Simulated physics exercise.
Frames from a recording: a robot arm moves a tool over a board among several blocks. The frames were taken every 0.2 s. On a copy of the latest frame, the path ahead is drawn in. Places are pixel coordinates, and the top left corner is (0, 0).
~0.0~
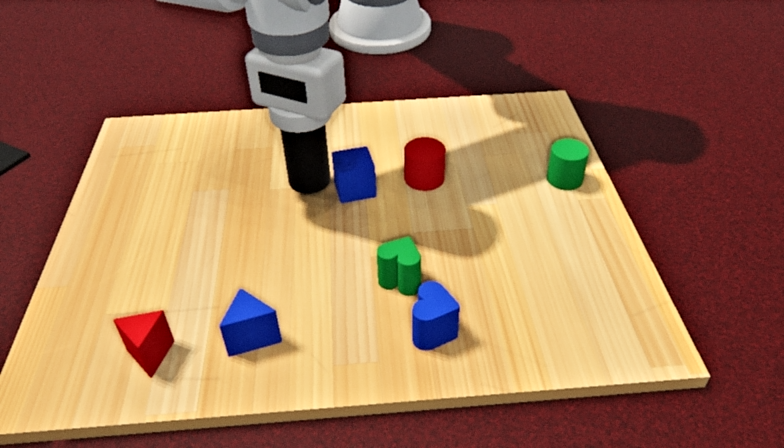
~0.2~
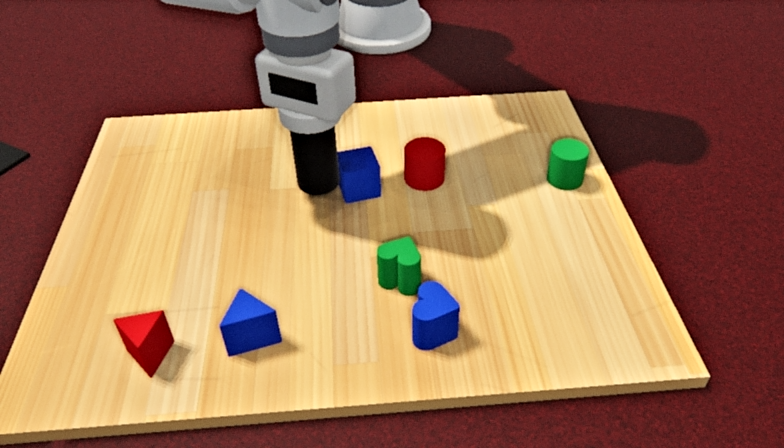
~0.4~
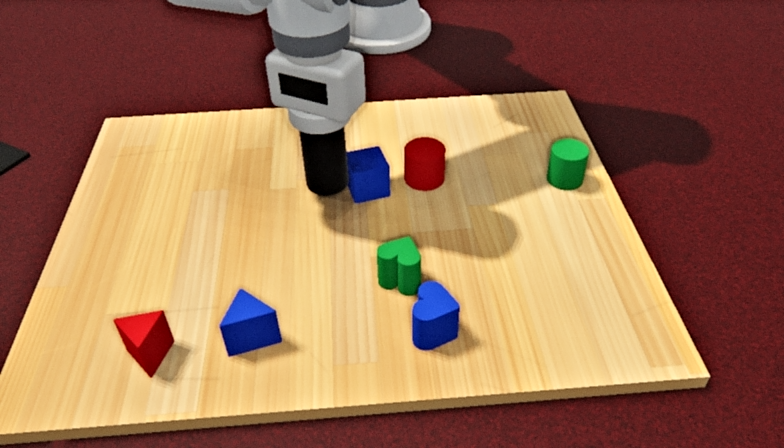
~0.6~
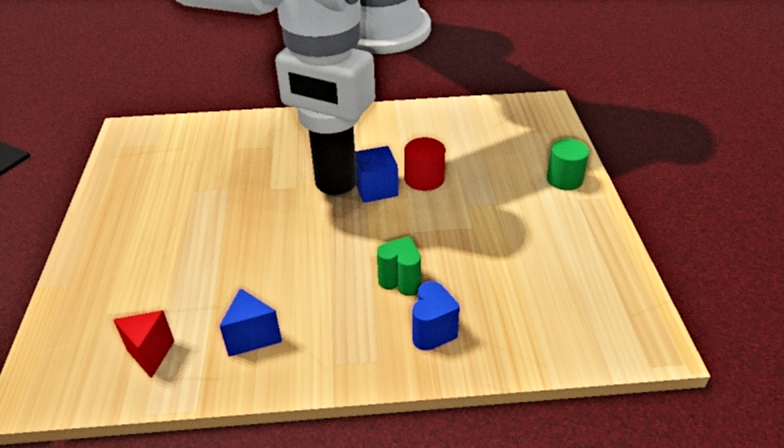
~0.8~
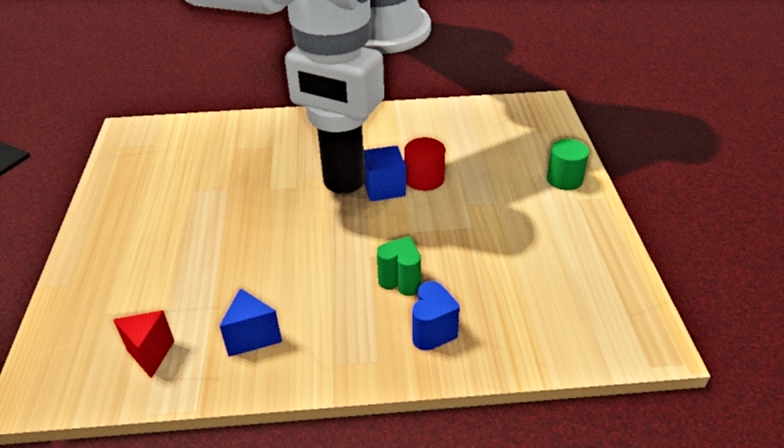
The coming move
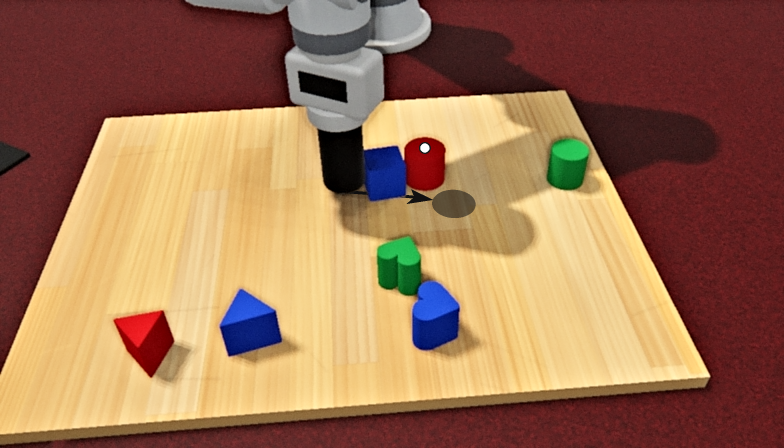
We see a robot arm with a black cylindrical tool over a wooden board of red, blue and green blocks; the tool slowly pushes the blue cube a short way right, closing the gap to the red cylinder.
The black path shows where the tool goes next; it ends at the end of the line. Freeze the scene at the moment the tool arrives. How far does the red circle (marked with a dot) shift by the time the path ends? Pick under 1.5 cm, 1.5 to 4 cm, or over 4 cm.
It shifts by more than 4 cm.
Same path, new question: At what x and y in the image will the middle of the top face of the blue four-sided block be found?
I expect it at (484, 154).
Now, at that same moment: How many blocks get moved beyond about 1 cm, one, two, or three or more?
The answer is two blocks, counting only moves over 1 cm.
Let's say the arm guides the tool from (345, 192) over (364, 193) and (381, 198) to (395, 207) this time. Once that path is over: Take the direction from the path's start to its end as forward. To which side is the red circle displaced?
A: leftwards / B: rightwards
Option A.
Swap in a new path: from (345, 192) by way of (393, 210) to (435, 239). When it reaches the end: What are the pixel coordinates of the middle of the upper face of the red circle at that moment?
My best guess is (447, 143).
Path on the board, from (345, 192) over (399, 196) to (454, 204); the dot is on the red circle.
On the path given first. One third of the way, tool at (381, 185); blue four-sided block at (421, 157), turned 15° anticlockwise; red circle at (453, 143).
Two thirds of the way, tool at (418, 188); blue four-sided block at (457, 157), turned 25° anticlockwise; red circle at (479, 136).
At the end, tool at (454, 194); blue four-sided block at (484, 154), turned 45° anticlockwise; red circle at (491, 131).
